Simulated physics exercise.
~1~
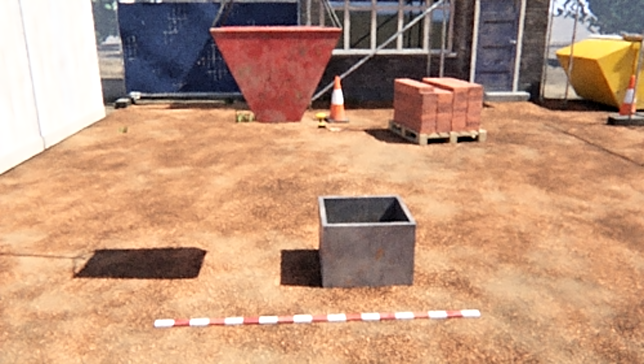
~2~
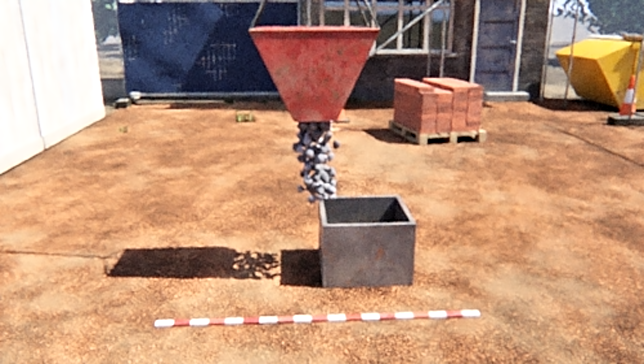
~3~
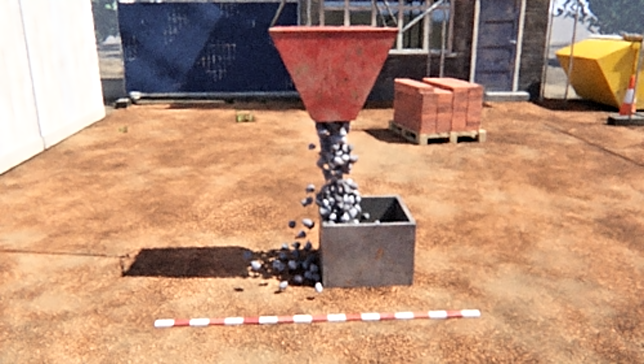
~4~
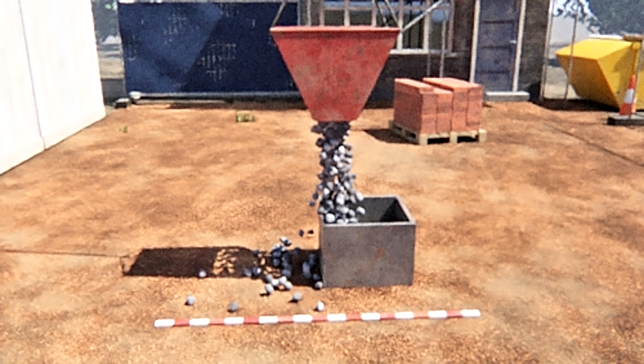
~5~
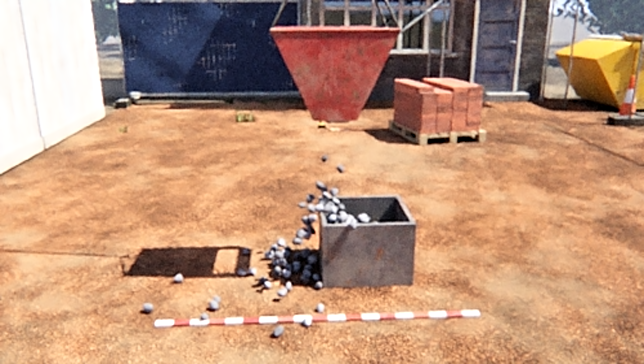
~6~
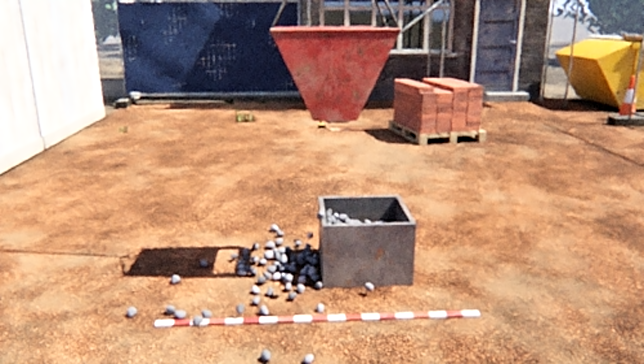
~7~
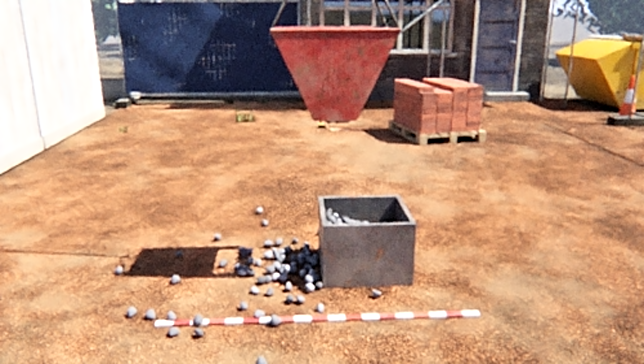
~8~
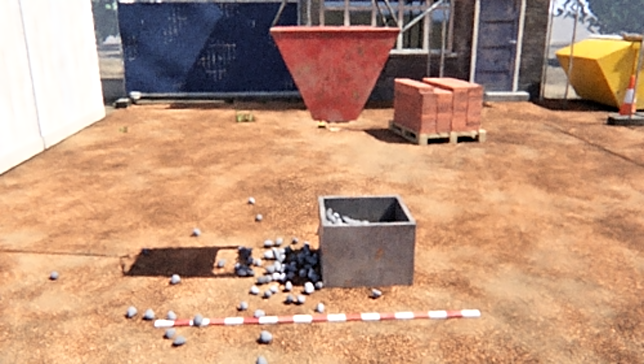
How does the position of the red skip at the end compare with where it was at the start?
At the end the red skip is farther to the right, above the grey bin and close to the stack of bricks in the view, whereas at the start it hung to the left of the bin.
